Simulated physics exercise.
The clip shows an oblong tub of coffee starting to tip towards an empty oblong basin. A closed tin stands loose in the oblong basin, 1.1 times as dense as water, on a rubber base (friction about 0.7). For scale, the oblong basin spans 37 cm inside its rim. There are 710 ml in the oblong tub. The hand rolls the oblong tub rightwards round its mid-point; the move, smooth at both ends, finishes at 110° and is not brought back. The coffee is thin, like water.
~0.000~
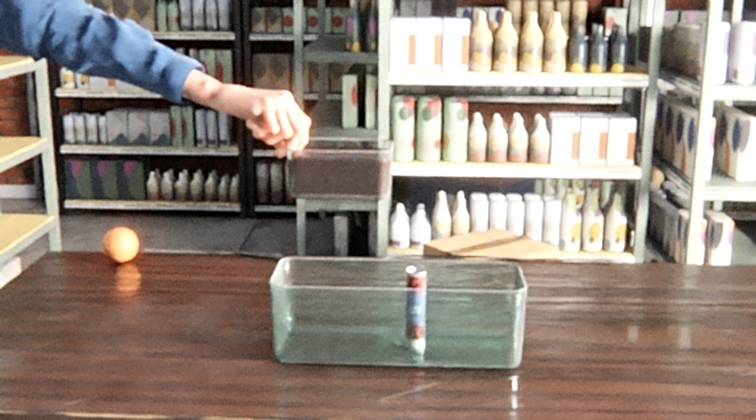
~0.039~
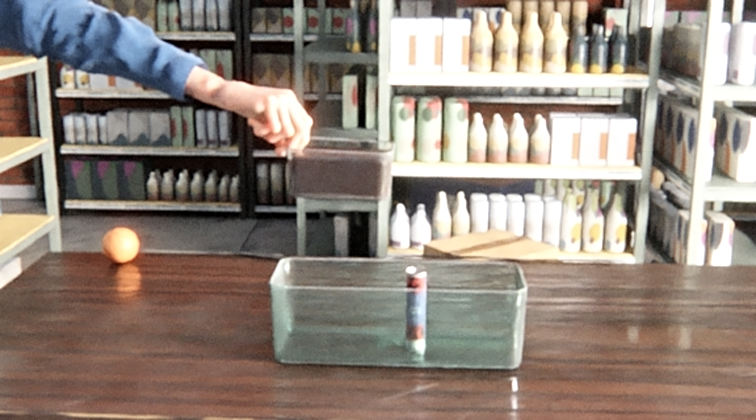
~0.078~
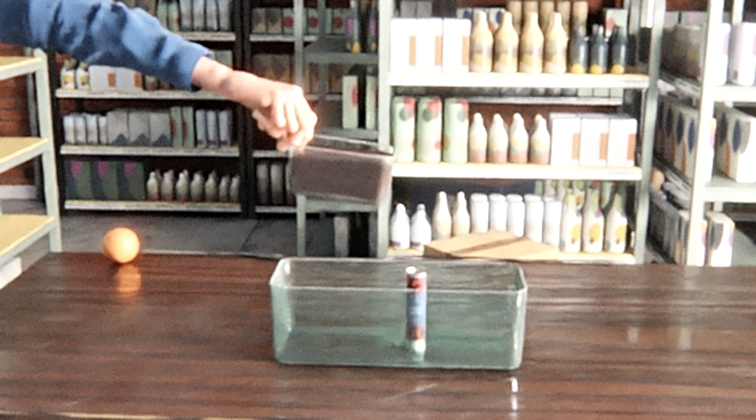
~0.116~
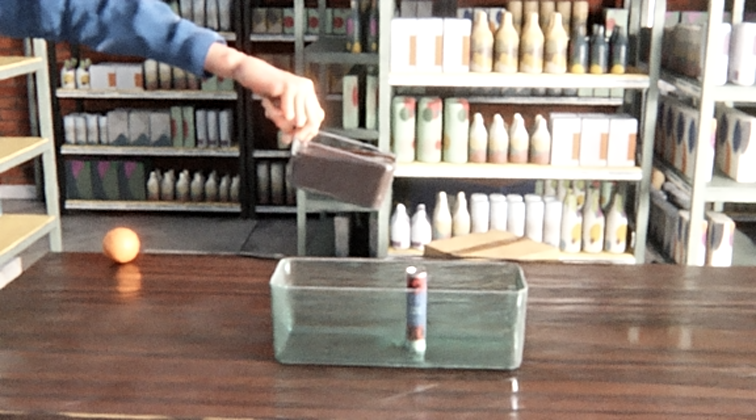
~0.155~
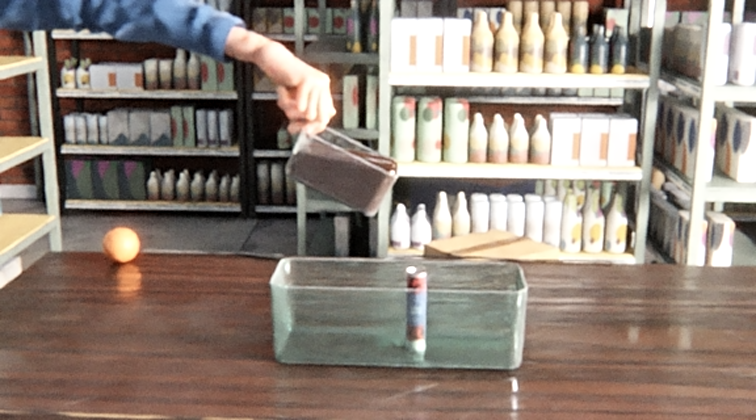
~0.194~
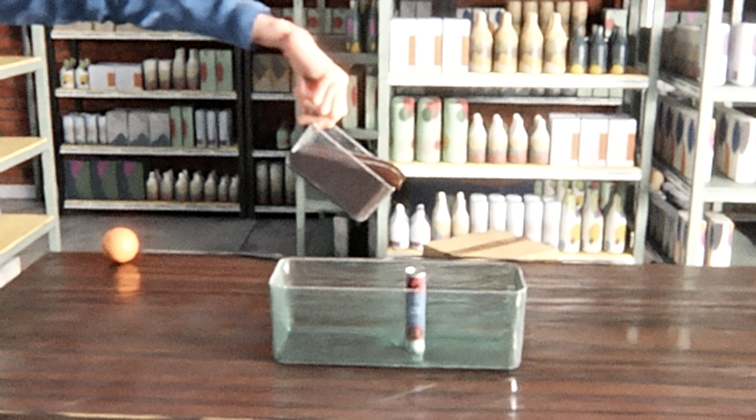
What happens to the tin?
The tin keeps standing.
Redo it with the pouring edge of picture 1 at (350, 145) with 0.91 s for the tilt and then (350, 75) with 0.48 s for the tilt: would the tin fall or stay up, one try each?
First it remains upright; then it goes over.
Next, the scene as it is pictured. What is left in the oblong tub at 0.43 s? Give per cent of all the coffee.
Some 12 per cent.
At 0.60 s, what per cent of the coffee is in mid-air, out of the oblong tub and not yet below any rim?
Near 7 in a hundred.
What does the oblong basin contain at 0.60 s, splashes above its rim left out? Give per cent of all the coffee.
Near 86 in a hundred.
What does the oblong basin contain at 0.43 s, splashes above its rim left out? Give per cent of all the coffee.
Near 38 in a hundred.
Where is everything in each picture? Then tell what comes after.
The first picture shows tilt 0°; pouring edge (392, 147); surface from (292, 151) to (391, 153); the oblong basin's rim runs from (275, 272) to (522, 278); the tin's top is at (416, 274).
The second picture shows tilt 2°; pouring edge (393, 149); surface from (293, 151) to (391, 154).
The third picture shows tilt 7°; pouring edge (395, 154); surface from (294, 150) to (393, 157).
The fourth picture shows tilt 15°; pouring edge (397, 162); surface from (296, 149) to (396, 159).
The fifth picture shows tilt 26°; pouring edge (397, 172); surface from (296, 150) to (399, 165); 2 per cent is over the edge.
The sixth picture shows tilt 39°; pouring edge (394, 184); surface from (295, 147) to (384, 166); 7 per cent is over the edge.
After 0.43 s the tilt is 107° and 11 per cent is still to pour; the tin stands where it began.
After 0.60 s the tilt is 110° and 2 per cent is still to pour; the tin stands where it began.
After 0.78 s the tilt is 110° and 0 per cent is still to pour; the tin stands where it began.
After 0.98 s the tilt is 110° and 0 per cent is still to pour; the tin stands where it began.
In the end the tin stands where it began.
